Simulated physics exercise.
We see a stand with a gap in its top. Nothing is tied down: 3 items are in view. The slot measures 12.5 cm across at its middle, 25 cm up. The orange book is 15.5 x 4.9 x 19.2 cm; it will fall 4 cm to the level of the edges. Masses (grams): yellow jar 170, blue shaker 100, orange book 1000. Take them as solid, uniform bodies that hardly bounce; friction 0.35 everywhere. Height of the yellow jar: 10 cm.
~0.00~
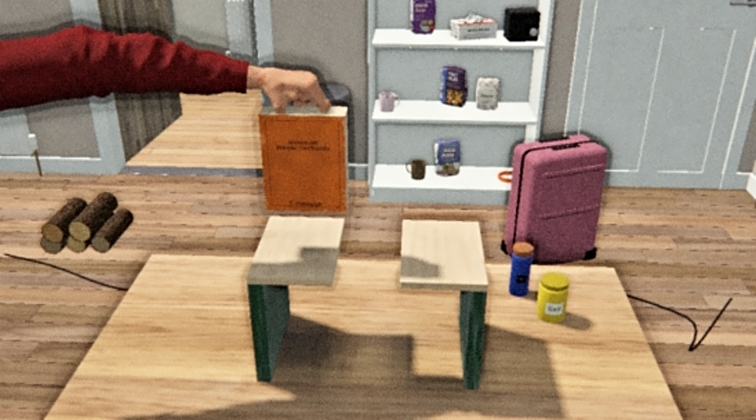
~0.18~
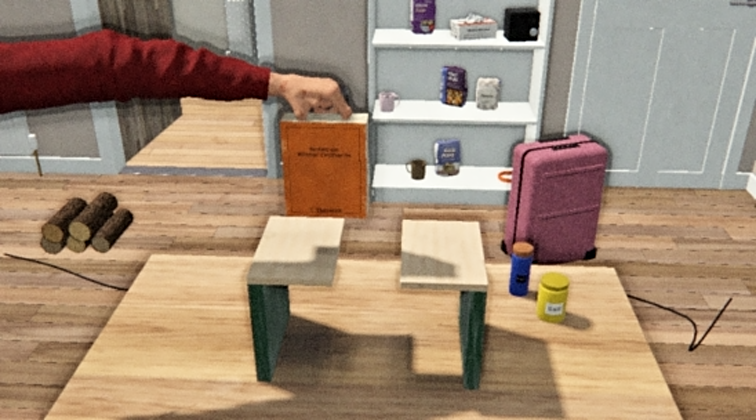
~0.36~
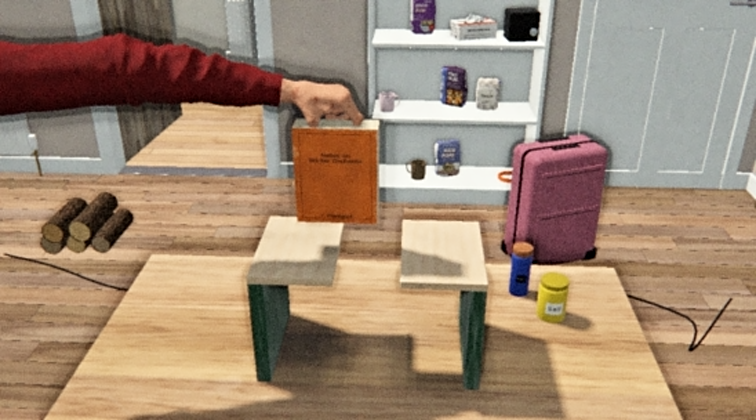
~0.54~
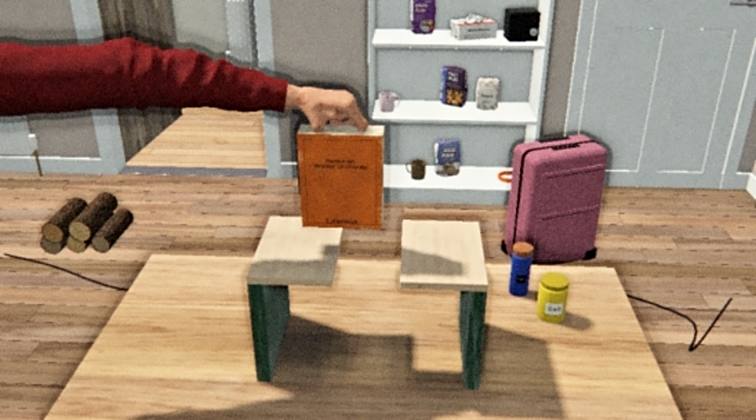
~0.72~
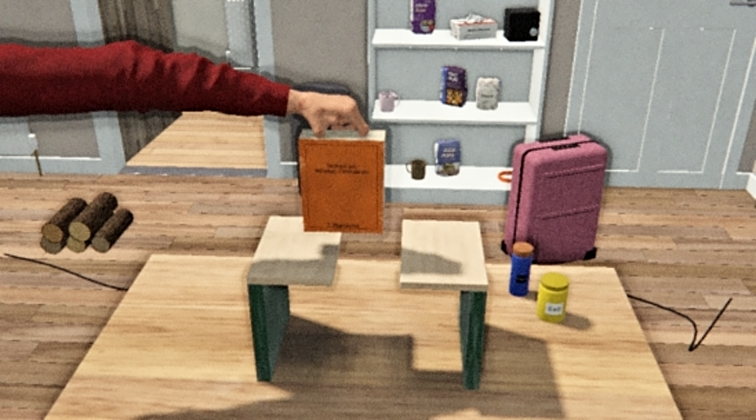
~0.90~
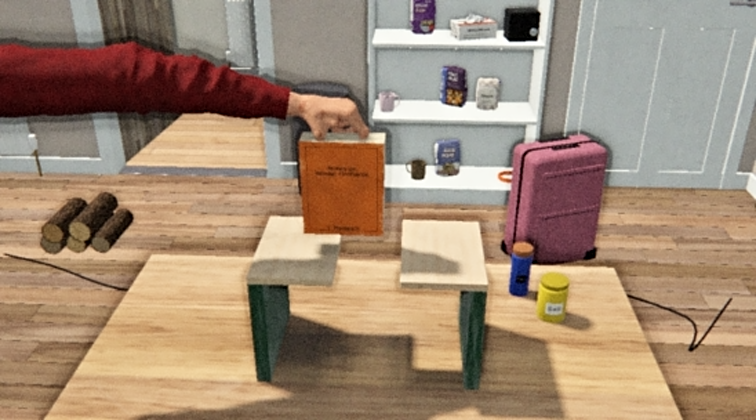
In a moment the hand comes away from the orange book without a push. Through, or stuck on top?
The book lodges.
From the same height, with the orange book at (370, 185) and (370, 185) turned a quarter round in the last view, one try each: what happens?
First, it lodges; second, it drops through.
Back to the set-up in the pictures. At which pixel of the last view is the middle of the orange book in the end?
At about (377, 221).
After 1.10 s, orange book moved 4 cm near (345, 204).
After 1.30 s, orange book 28° off upright near (366, 212).
After 1.40 s, orange book 53° off upright near (378, 220).
In the end (1.9 s), toppled on the stand or table, orange book; the other 2 under 4 cm from the start. At the end, from the last picture's camera, orange book near (377, 221). The book stays on top.
